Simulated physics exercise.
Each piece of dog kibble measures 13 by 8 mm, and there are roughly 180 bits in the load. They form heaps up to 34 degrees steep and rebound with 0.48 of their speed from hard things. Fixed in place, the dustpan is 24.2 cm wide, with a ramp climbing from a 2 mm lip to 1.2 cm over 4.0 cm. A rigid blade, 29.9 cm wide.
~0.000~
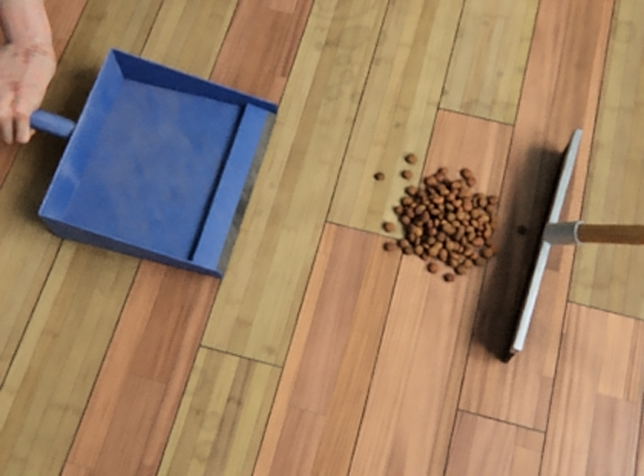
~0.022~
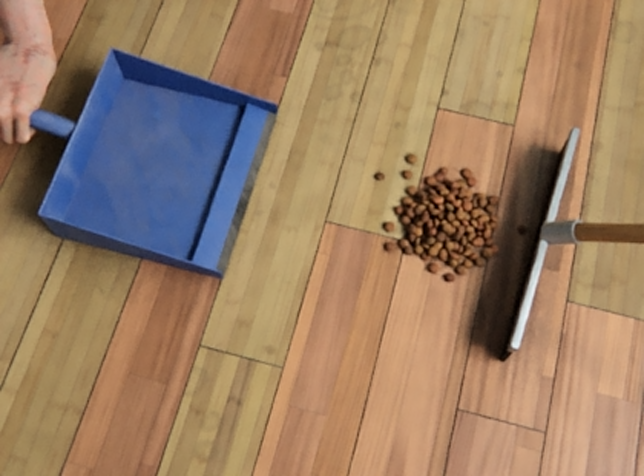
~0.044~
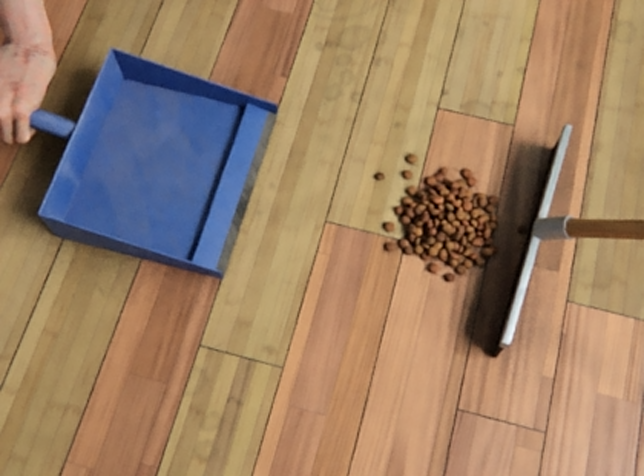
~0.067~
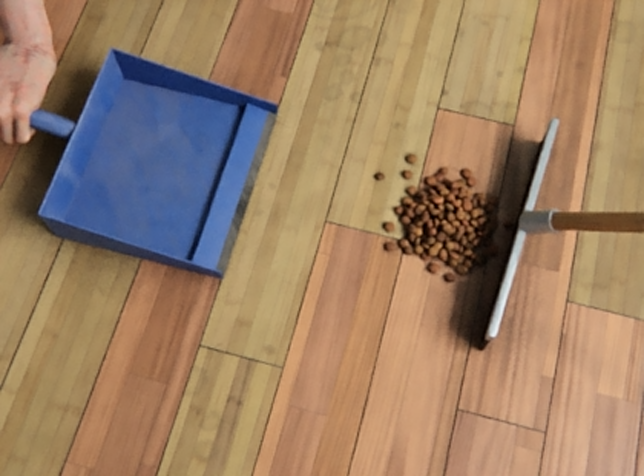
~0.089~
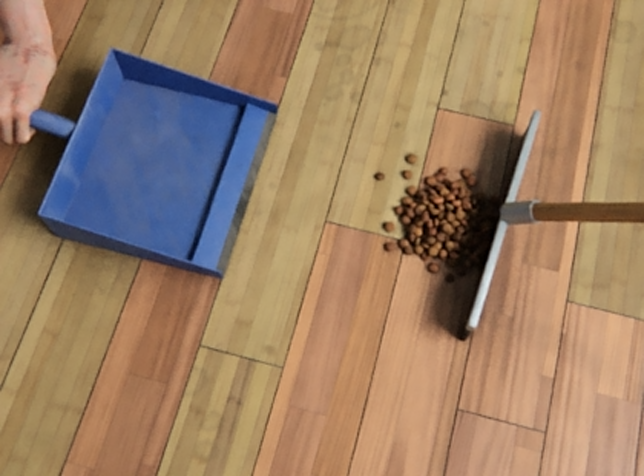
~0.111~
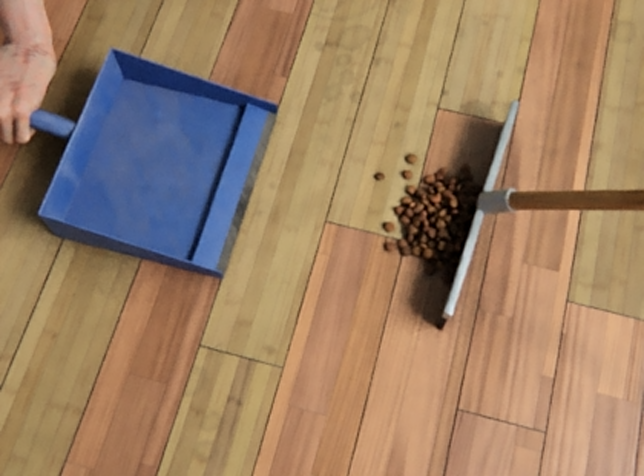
A wide rigid blade on a wooden handle slides leftward from the right, slowly at first and then faster, meeting a pile of brown kibble and nudging its right side slightly left. The pile sits right of centre, a few pieces scattered beside it, while a hand at left holds a blue dustpan still. The steady view looks down on a floor of tan and reddish wooden planks.
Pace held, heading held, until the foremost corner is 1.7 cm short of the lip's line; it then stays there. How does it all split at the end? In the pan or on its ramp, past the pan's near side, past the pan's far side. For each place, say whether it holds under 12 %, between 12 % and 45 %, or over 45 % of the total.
In the pan or on its ramp: A big share, past the pan's near side: Only a little, past the pan's far side: A medium amount.
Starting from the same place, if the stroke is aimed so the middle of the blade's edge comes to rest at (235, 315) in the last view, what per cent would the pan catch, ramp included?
About 35 per cent.
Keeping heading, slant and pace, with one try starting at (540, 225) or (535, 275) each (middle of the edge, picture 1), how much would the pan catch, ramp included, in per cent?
Roughly 55 % and 50 %.
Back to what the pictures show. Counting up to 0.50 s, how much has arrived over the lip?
I'd put it near 55 per cent at that point.
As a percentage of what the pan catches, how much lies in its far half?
Around 80 percent.
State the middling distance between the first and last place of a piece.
Median shift: Approx. 34 cm.
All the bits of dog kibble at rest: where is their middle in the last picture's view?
My guess is close to (214, 123).
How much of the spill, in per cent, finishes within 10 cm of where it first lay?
About 0 per cent.
After 0.22 s, middle of the blade 14 cm from the lip; 0 % over the lip, far side 10 %, near side 0 %.
After 0.29 s, middle of the blade 5 cm from the lip; 0 % over the lip, far side 20 %, near side 0 %.
Then, at 0.50 s, middle of the blade 3 cm from the lip; 55 % over the lip, far side 25 %, near side 0 %.
By 1.3 s all is still; pan 55 %, near side 0 %, far side 25 %, in front of the lip or behind the blade 15 %.
